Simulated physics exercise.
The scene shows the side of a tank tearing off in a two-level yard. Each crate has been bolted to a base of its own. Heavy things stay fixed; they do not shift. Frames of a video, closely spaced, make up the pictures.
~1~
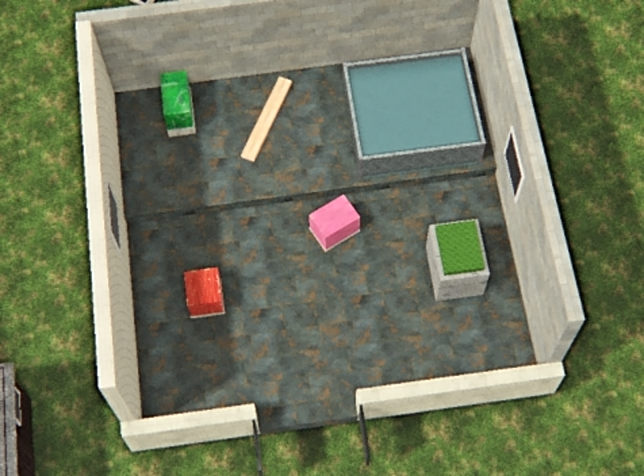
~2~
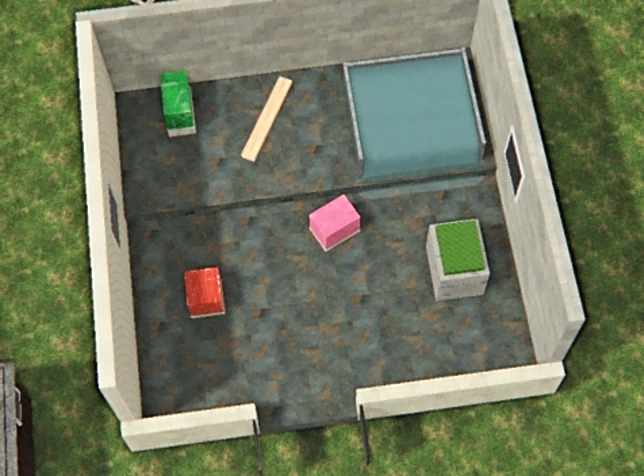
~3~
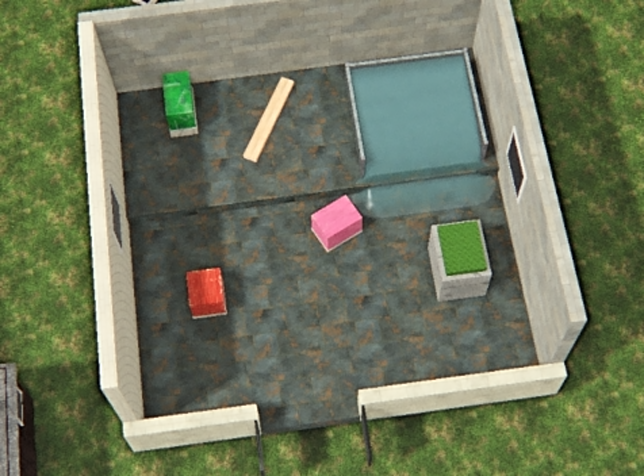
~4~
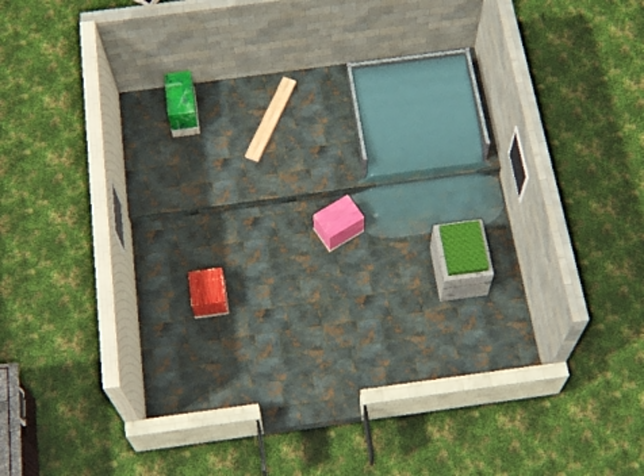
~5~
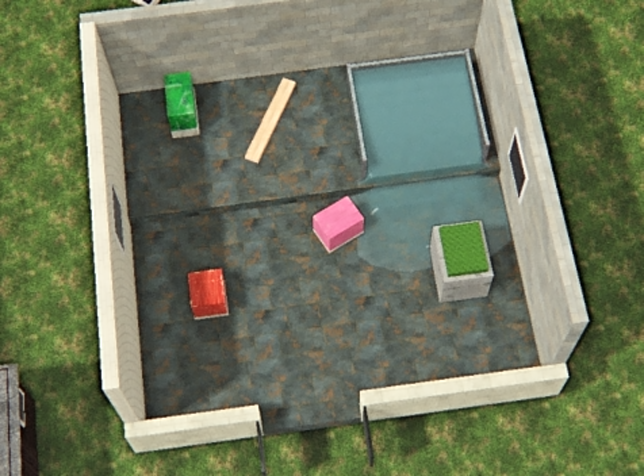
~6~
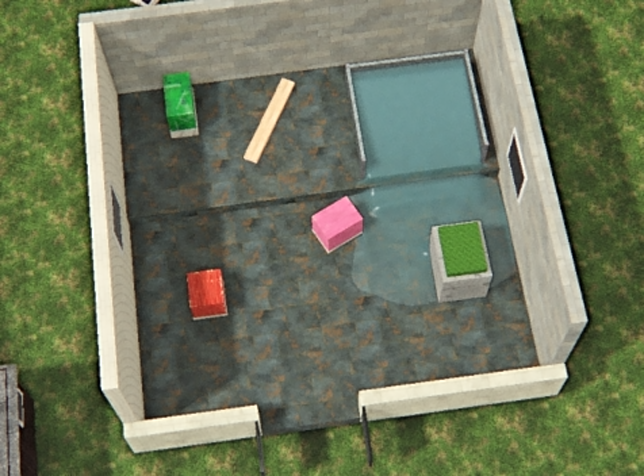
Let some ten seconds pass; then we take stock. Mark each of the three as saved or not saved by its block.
Green crate - saved; red crate - not saved; pink crate - not saved.
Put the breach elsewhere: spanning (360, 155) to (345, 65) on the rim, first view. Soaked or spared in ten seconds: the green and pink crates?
In that case the green crate is flooded and the pink crate is flooded.
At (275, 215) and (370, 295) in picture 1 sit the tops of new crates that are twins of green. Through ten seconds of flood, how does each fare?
As listed: Escapes it, takes water.
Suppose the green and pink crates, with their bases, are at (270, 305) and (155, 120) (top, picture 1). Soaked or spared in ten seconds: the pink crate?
The pink crate is untouched.
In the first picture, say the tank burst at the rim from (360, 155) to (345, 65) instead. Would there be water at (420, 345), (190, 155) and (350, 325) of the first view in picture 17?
Order as asked: Untouched, swamped, untouched.
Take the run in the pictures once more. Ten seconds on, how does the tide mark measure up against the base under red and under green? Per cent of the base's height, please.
240 %, then 0 %.
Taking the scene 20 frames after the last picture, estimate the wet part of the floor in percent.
Close to 50 %.
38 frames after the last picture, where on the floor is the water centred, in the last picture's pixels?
Centre of the water: Near (337, 296).
A moment on, water covers 25 % of the floor; the green crate not reached, the red crate not reached, the pink crate water round its plinth.
Next, water covers 35 % of the floor; the green crate not reached, the red crate not reached, the pink crate water round its plinth.
Then, water covers 50 % of the floor; the green crate not reached, the red crate water round its plinth, the pink crate water round its plinth.
Later, water covers 65 % of the floor; the green crate not reached, the red crate water round its plinth, the pink crate water round its plinth.
In the end, water covers 65 % of the floor; the green crate stayed above the water, the red crate was topped, the pink crate was topped.
